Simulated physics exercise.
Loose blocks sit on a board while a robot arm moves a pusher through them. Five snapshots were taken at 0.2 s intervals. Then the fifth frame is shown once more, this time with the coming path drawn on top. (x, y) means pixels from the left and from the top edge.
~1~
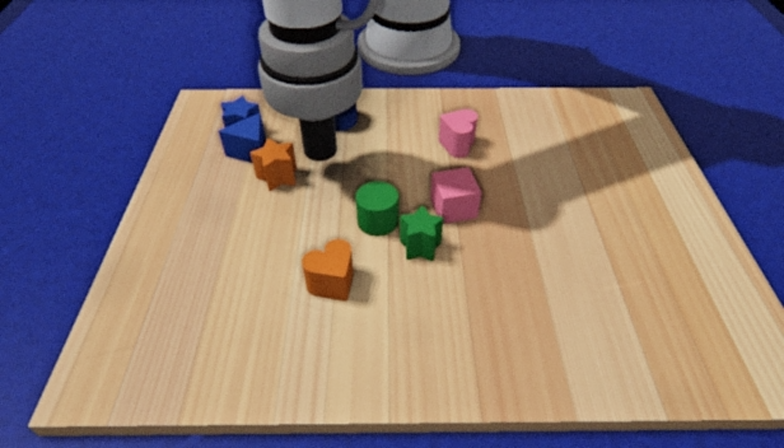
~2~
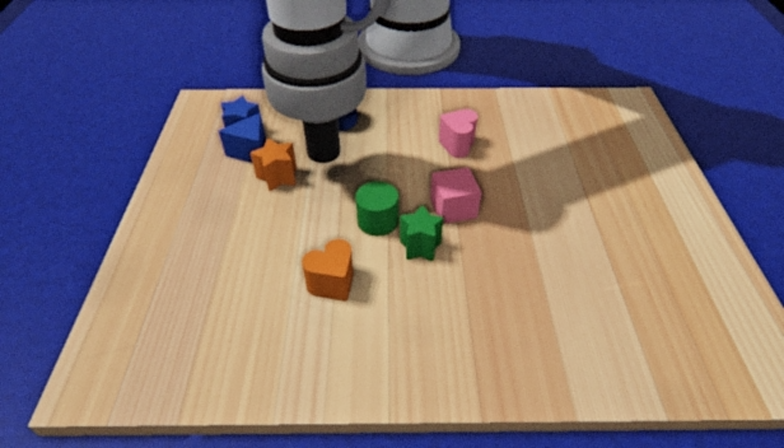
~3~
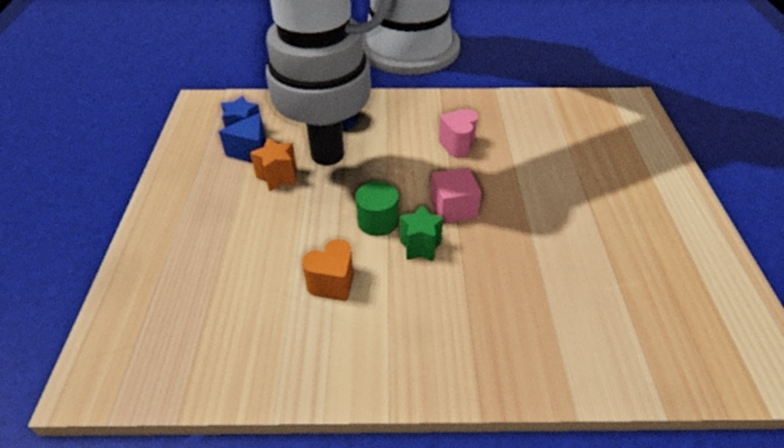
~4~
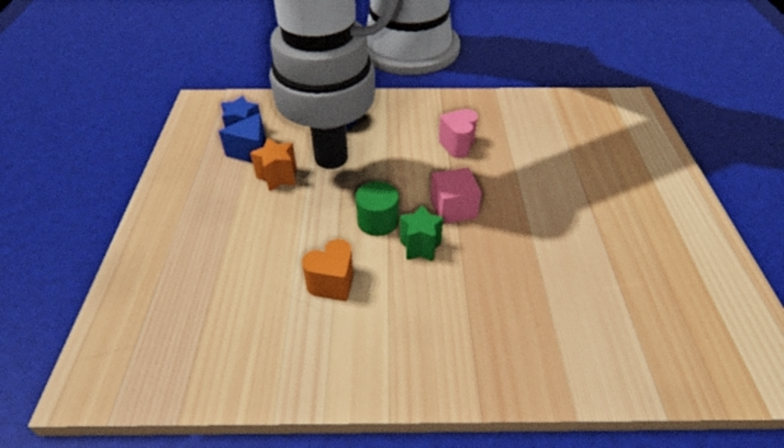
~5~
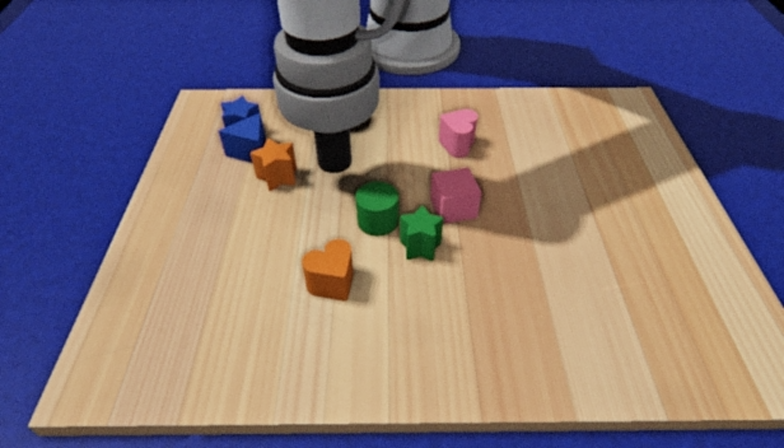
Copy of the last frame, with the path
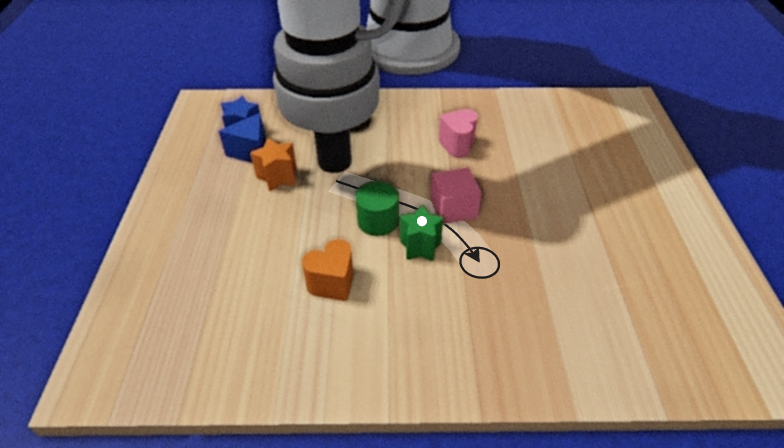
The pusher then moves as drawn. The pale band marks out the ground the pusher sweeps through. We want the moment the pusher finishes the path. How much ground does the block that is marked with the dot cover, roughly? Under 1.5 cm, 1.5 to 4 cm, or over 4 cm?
The answer here is less than 1.5 cm.
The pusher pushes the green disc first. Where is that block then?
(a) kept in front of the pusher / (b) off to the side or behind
Correct choice: B.
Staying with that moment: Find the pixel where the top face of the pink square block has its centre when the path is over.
Near (483, 187).
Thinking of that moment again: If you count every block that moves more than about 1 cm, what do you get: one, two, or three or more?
I expect two blocks to move.
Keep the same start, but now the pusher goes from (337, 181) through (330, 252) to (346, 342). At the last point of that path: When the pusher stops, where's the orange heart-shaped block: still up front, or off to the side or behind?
I predict the pusher still has it in front.
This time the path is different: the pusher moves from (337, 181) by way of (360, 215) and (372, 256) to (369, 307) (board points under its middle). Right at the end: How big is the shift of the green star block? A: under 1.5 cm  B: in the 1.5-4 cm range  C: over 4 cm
My pick is B.
The line goes from (337, 181) via (389, 199) and (441, 222), ending at (480, 262); the dot is on the green star block.
On the path given first. One third of the way, pusher (389, 182); green disc (383, 200).
Two thirds of the way, pusher (444, 205); green disc (388, 203); pink square block (481, 187), turned 25° anticlockwise.
At the end, pusher (483, 245); green disc (388, 203); green star block unmoved; pink square block (483, 187), turned 25° anticlockwise.
